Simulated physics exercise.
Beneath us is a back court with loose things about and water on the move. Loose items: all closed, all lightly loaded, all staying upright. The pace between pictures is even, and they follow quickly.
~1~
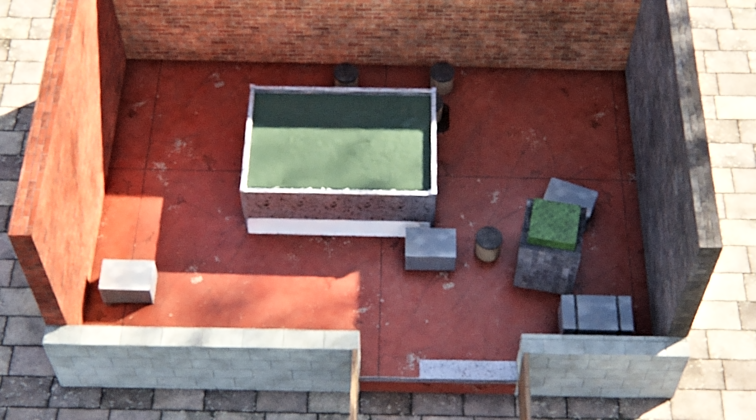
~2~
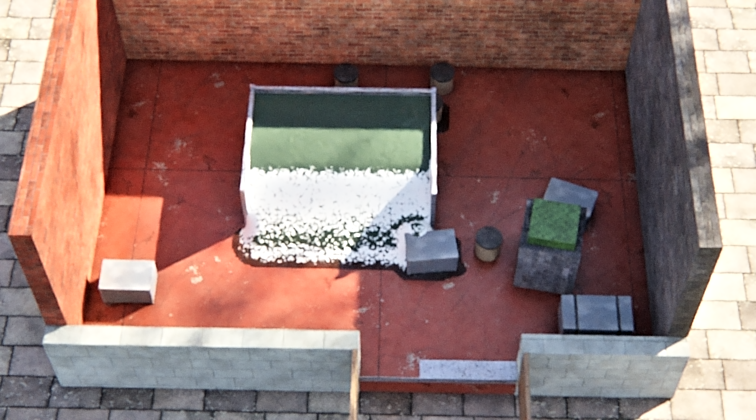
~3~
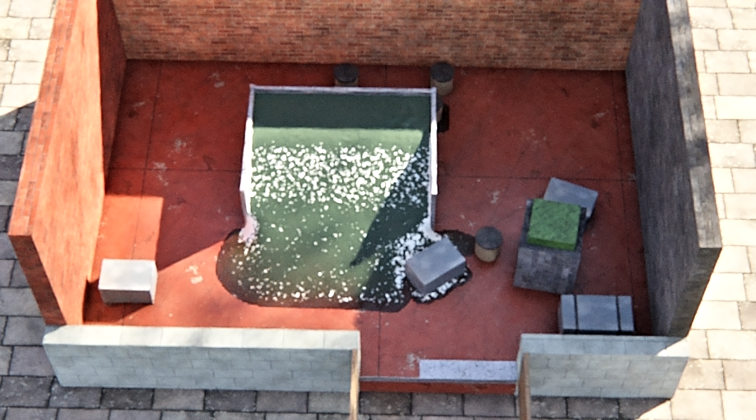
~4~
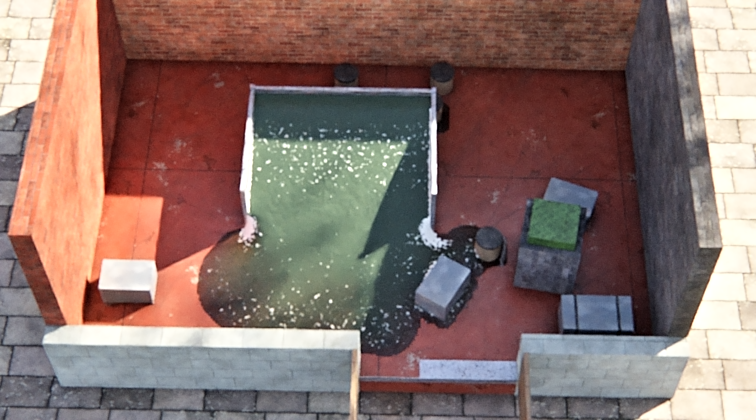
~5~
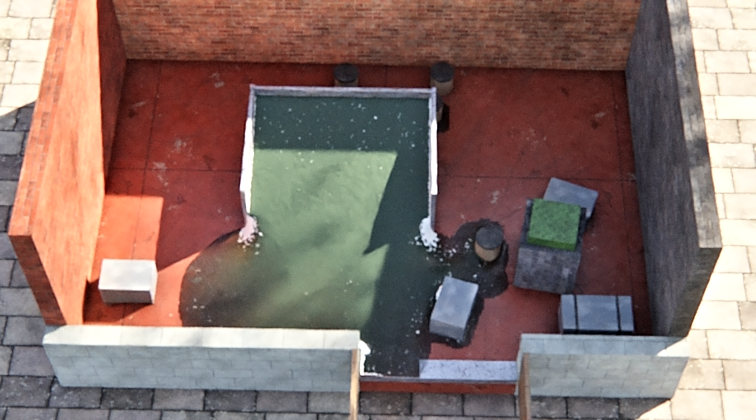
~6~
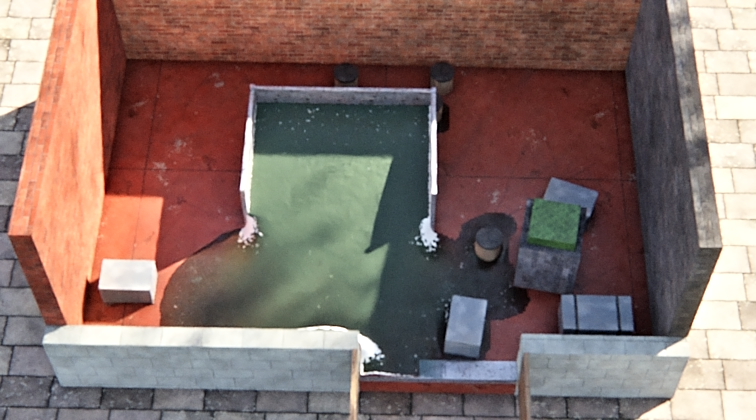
A walled back court with a red floor and pale paving outside is seen from high above, the view unmoving. A white-edged tank of green water stands near the middle, with grey crates to the left and right, dark pails behind and to the right, and a green block beside the right-hand crates. White-flecked water pours from the tank's front and spreads to the low front wall, pushing the nearest grey crate a short way rightward and forward as it turns.
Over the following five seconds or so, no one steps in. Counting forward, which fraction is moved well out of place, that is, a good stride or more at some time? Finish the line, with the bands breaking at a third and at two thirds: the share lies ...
The share lies between a third and two thirds.
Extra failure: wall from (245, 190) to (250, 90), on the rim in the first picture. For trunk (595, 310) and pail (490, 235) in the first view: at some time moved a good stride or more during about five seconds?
In order: Fell short, covered the distance.
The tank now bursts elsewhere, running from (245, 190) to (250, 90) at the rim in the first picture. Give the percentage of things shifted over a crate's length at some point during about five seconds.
That works out to some 80 %.
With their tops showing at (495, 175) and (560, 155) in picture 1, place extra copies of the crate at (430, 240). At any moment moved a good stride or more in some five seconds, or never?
Sequence: Scarcely shifts; scarcely shifts.
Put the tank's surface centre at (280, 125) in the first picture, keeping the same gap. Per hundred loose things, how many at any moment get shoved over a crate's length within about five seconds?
About 50 per cent.
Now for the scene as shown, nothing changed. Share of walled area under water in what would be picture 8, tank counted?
Close to 40 per cent, tank included.
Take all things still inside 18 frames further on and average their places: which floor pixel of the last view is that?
What remains is centred near (439, 166).
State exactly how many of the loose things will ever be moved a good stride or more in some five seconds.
You get 3.
A moment on, 1 of 8 are well off their spots; 0 afloat.
Next, 2 of 8 are well off their spots; 0 afloat.
Later, 2 of 8 are well off their spots; 1 afloat.
In the end, 3 of 8 are well off their spots, and 3 have been at some point; 1 afloat.
